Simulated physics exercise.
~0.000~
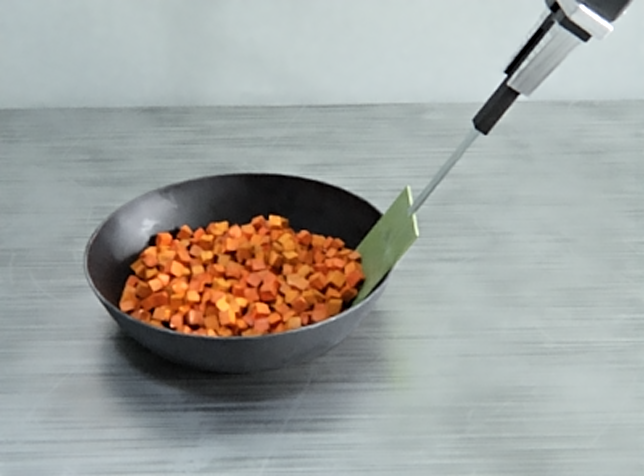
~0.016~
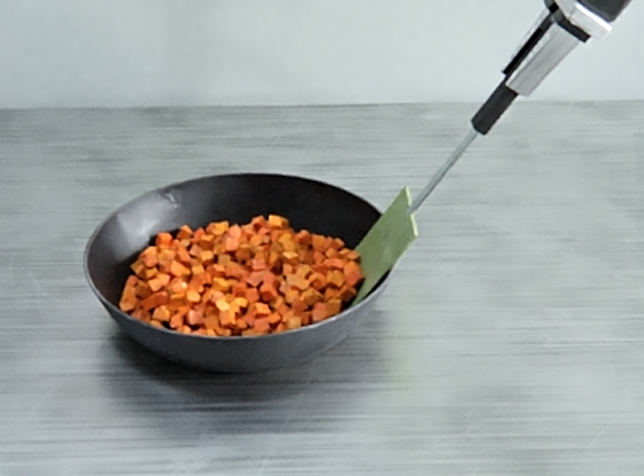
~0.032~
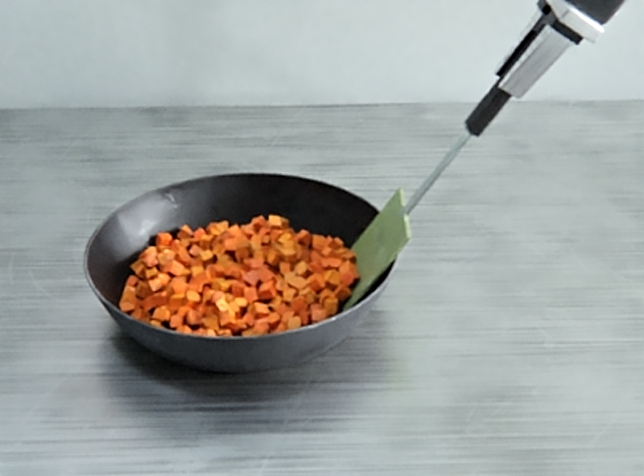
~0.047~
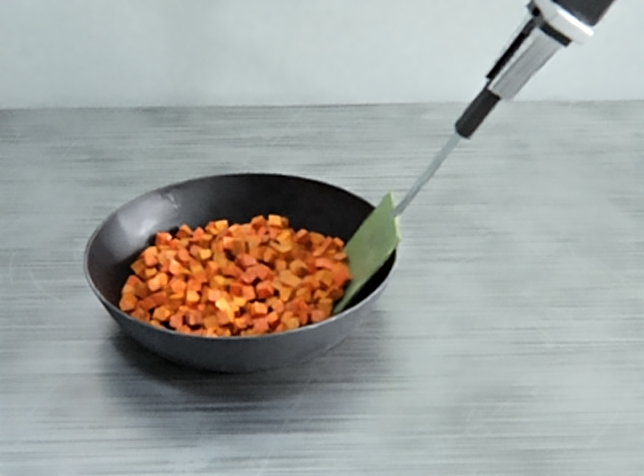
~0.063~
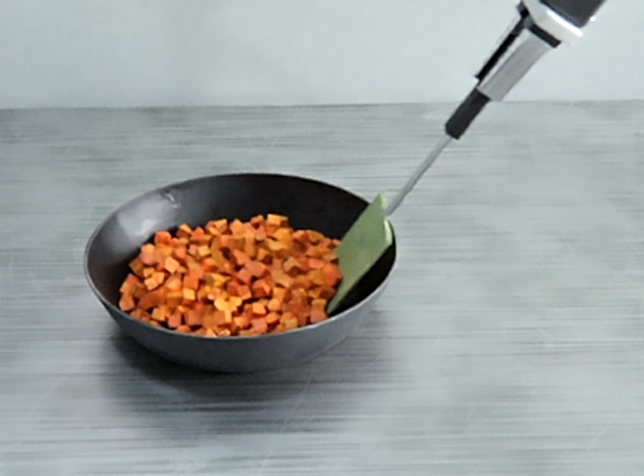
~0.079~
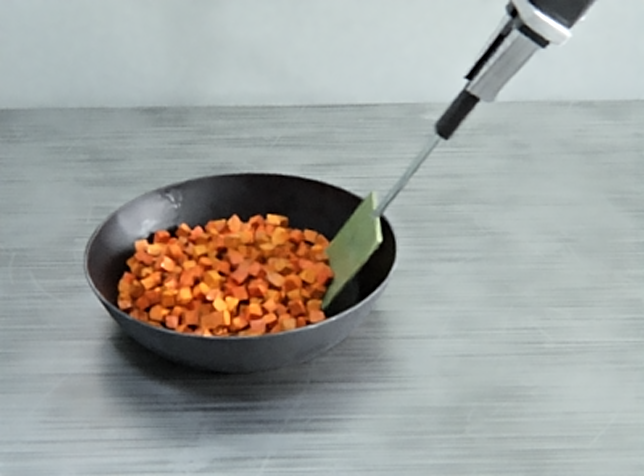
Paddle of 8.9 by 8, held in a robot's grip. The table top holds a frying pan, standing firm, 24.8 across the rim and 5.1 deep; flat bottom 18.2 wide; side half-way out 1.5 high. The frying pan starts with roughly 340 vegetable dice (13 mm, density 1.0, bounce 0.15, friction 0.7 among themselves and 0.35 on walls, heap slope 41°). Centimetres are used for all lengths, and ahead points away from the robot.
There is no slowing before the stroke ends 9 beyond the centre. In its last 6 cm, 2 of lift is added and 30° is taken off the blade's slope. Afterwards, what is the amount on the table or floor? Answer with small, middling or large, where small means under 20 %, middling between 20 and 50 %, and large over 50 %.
It is small.
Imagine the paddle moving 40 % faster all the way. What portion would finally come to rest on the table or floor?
I'd reckon close to 10 per cent.
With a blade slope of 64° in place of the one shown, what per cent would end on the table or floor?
Somewhere around 10 per cent would end on the table or floor.
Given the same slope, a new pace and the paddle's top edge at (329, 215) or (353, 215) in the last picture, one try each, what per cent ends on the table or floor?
That comes to some 25 and some 20 percent, in that order.
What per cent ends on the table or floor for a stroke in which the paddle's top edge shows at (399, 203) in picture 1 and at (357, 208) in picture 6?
Near 15 in a hundred.
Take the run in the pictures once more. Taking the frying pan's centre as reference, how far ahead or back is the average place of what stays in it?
About 4.5 centimetres ahead.
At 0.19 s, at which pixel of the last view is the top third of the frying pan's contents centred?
The top third sits at roughly (170, 268).
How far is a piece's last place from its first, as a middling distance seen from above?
About 6 cm.
After 0.19 s, sloping 56°, highest piece 5 above the table; 342 in the frying pan.
After 0.30 s, sloping 45°, highest piece 6 above the table; 342 in the frying pan.
After 0.56 s, sloping 26°, highest piece 7 above the table; 306 in the frying pan, 31 on the table or floor, 5 on the blade or in flight.
After 1.61 s, sloping 26°, highest piece 7 above the table; 306 in the frying pan, 36 on the table or floor.
At rest, 306 in the frying pan, 36 on the table or floor. That is 11 % on the table or floor.
